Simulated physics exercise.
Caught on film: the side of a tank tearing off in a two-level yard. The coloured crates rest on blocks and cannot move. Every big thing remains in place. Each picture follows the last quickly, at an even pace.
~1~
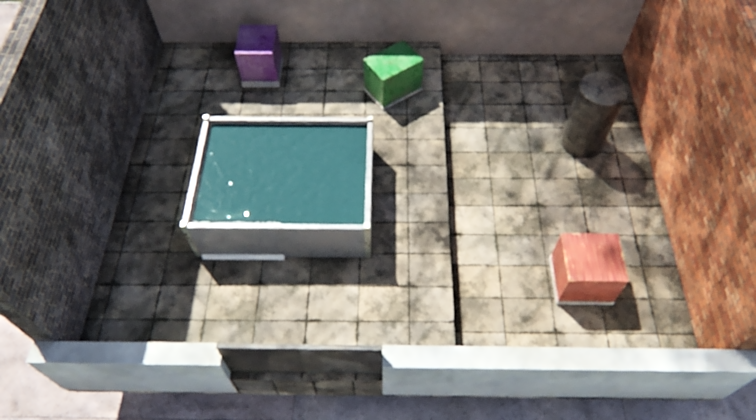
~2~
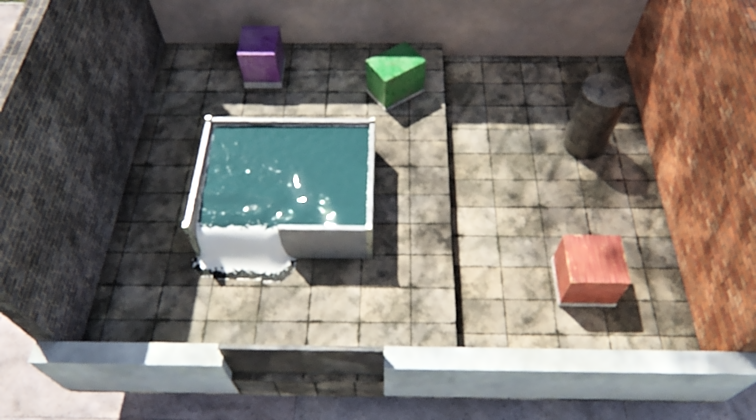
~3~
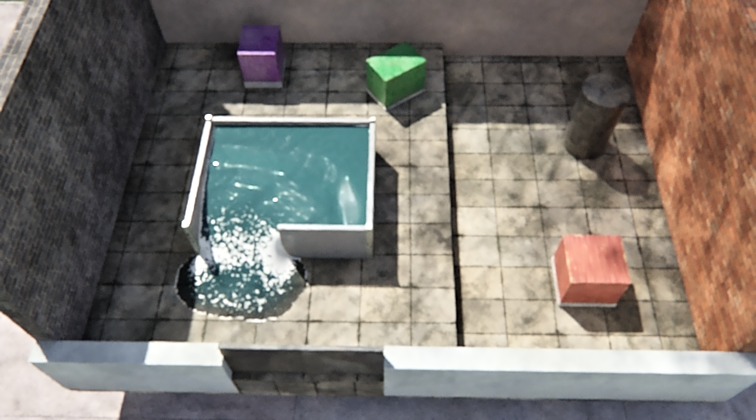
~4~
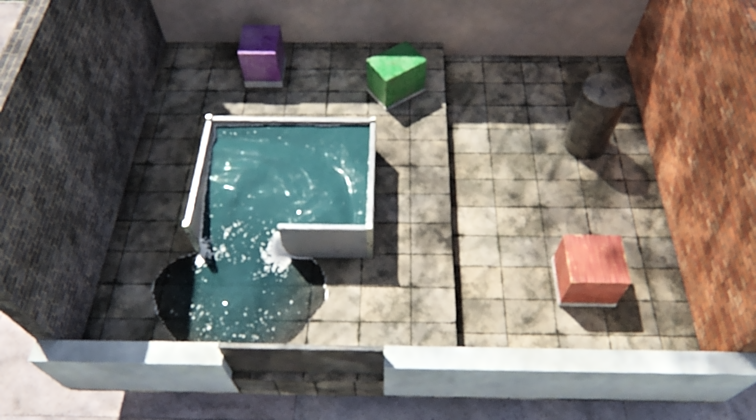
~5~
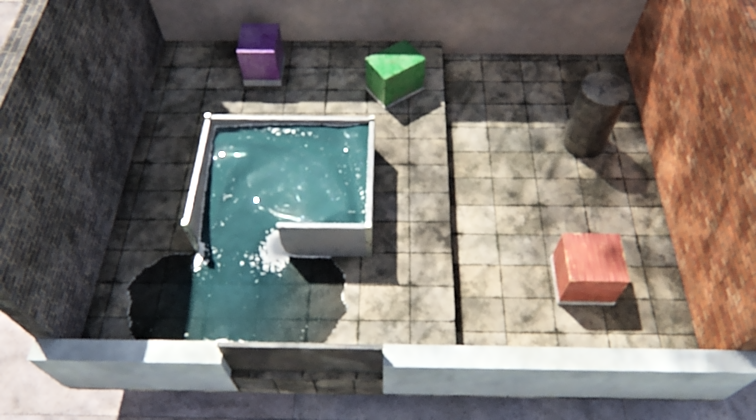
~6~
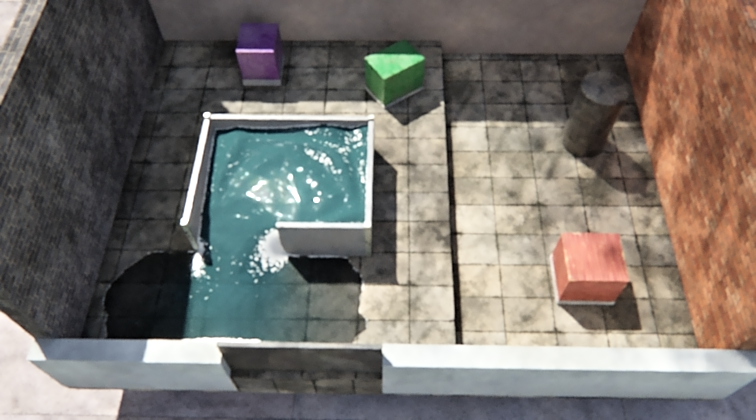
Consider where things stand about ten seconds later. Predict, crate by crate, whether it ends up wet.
In the end the green crate is within reach. The purple crate is within reach. The red crate is within reach.
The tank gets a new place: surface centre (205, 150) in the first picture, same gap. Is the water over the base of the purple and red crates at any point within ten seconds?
Purple: Not reached; red: Overtopped.
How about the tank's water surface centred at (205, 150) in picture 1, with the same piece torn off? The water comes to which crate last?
It is the crate marked purple.
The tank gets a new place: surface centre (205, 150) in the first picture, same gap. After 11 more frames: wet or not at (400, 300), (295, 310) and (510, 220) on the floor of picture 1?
The first spot is inundated, the second inundated, and the third not reached.
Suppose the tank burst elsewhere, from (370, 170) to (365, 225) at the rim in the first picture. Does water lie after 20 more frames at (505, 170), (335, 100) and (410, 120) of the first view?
Taking the points one after the other, they come out inundated, not soaked and not soaked.
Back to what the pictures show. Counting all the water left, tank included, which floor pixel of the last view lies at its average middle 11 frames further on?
About (259, 249).
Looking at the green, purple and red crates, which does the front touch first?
The crate marked red comes first.
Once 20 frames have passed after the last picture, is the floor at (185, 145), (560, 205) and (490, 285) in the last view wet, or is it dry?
First inundated, second inundated, third inundated.
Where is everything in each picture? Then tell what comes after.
In the first picture, the open tank at (283, 173) is whole and still.
In the second picture, water pours out at (241, 244) and has run to (288, 269).
In the third picture, the front is at (278, 310), out from the gap at (242, 245).
In the fourth picture, the front is at a hidden place, out from the gap at (242, 245).
In the fifth picture, water pours out at (241, 244) and has run to a hidden place.
In the sixth picture, water pours out at (240, 243) and has run to a hidden place.
A moment on, water covers 15 % of the floor; the green crate not reached, the purple crate not reached, the red crate not reached.
Next, water covers 30 % of the floor; the green crate not reached, the purple crate not reached, the red crate water round its plinth.
Then, water covers 55 % of the floor; the green crate not reached, the purple crate water round its plinth, the red crate water round its plinth.
Later, water covers 85 % of the floor; the green crate water round its plinth, the purple crate water round its plinth, the red crate water round its plinth.
In the end, water covers 100 % of the floor; the green crate was topped, the purple crate was topped, the red crate was topped.
